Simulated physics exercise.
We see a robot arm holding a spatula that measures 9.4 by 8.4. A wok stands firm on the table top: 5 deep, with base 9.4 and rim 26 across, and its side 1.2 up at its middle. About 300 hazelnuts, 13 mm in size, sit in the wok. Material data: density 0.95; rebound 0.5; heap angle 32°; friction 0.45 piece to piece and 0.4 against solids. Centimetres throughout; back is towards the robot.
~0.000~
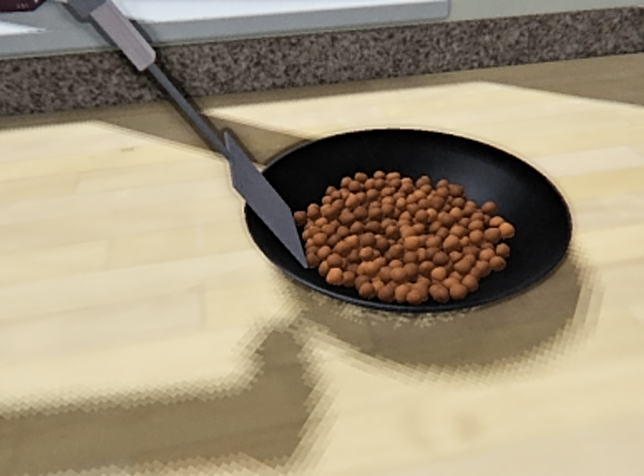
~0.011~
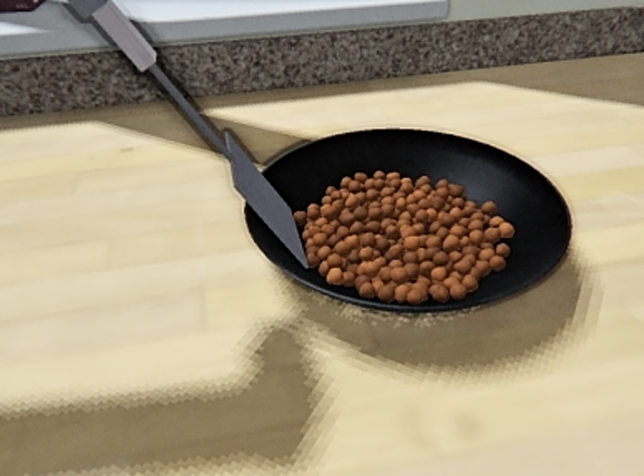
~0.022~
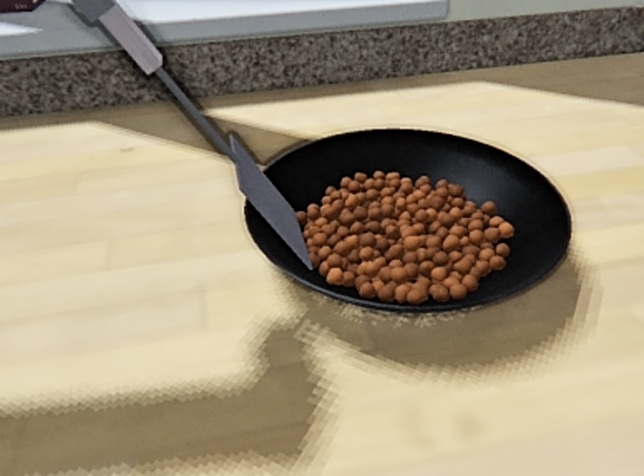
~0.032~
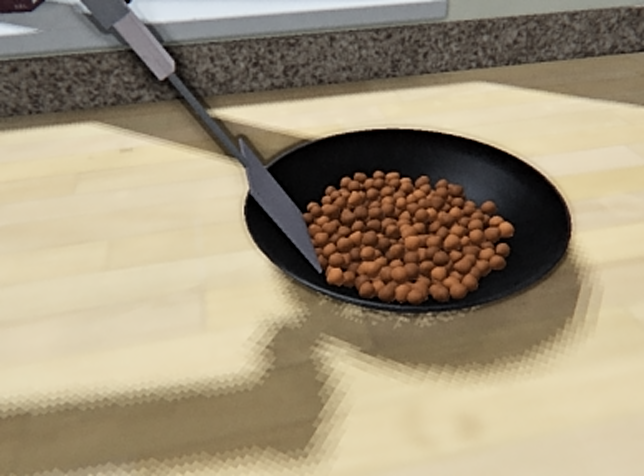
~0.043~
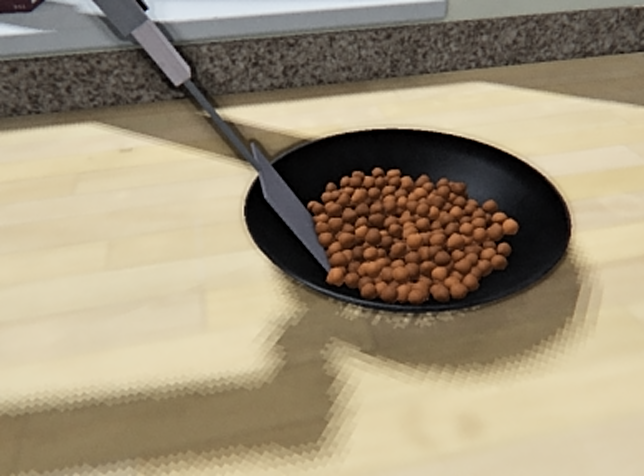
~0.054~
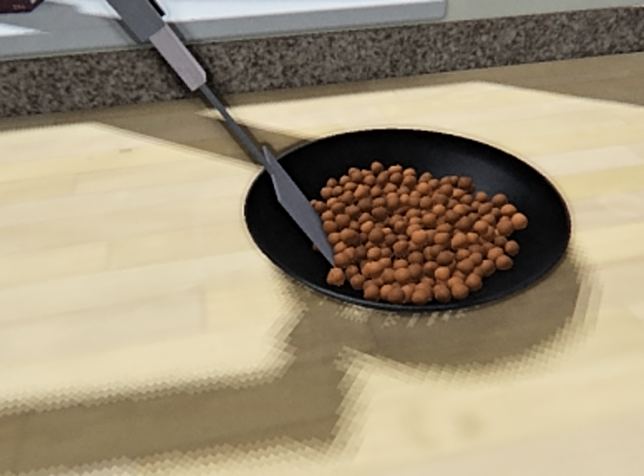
On a wooden table top, a robot arm's spatula sliding slightly right inside a black wok, nudging the heap of brown hazelnuts.
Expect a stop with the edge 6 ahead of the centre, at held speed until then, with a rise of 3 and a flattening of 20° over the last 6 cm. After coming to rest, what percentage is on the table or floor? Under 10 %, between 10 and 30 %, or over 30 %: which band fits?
The band that fits is between 10 and 30 %.
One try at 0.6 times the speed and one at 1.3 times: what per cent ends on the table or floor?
I'd say near 0 and then near 25 per cent.
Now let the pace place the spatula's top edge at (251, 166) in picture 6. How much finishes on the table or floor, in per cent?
Near 5 in a hundred.
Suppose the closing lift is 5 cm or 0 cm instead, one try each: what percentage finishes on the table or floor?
Result: Approx. 15 % and 10 %, one try each.
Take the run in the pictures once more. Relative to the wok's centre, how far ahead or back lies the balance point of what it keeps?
Some 4.0 cm ahead.
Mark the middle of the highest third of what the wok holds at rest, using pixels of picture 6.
Pixel position: Approx. (491, 205).
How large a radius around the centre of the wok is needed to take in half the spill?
Some 22 cm.
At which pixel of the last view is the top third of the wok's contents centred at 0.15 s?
It is centred close to (488, 196).
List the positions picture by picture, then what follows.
The spatula top edge at (229, 157), sloping 60°; upper third of the load around (400, 226), from x 300 to 505, top at y 175; 298 in the wok, in the first picture.
The spatula top edge at (230, 157), sloping 60°; upper third of the load around (400, 226), from x 300 to 505, top at y 175, in the second picture.
The spatula top edge at (235, 159), sloping 60°; upper third of the load around (400, 226), from x 300 to 505, top at y 175, in the third picture.
The spatula top edge at (245, 164), sloping 60°; upper third of the load around (401, 227), from x 310 to 505, top at y 175, in the fourth picture.
The spatula top edge at (258, 168), sloping 60°; upper third of the load around (403, 224), from x 315 to 510, top at y 175, in the fifth picture.
The spatula top edge at (271, 171), sloping 60°; upper third of the load around (406, 217), from x 315 to 520, top at y 170; 298 in the wok, in the sixth picture.
After 0.10 s, sloping 60°, highest piece 6 above the table; 298 in the wok.
After 0.15 s, sloping 53°, highest piece 8 above the table; 295 in the wok, 3 on the blade or in flight.
After 0.37 s, sloping 40°, highest piece 6 above the table; 251 in the wok, 35 on the table or floor, 12 on the blade or in flight.
After 1.42 s, sloping 40°, highest piece 6 above the table; 250 in the wok, 48 on the table or floor.
In the end, 250 in the wok, 48 on the table or floor. That is 16 % on the table or floor.
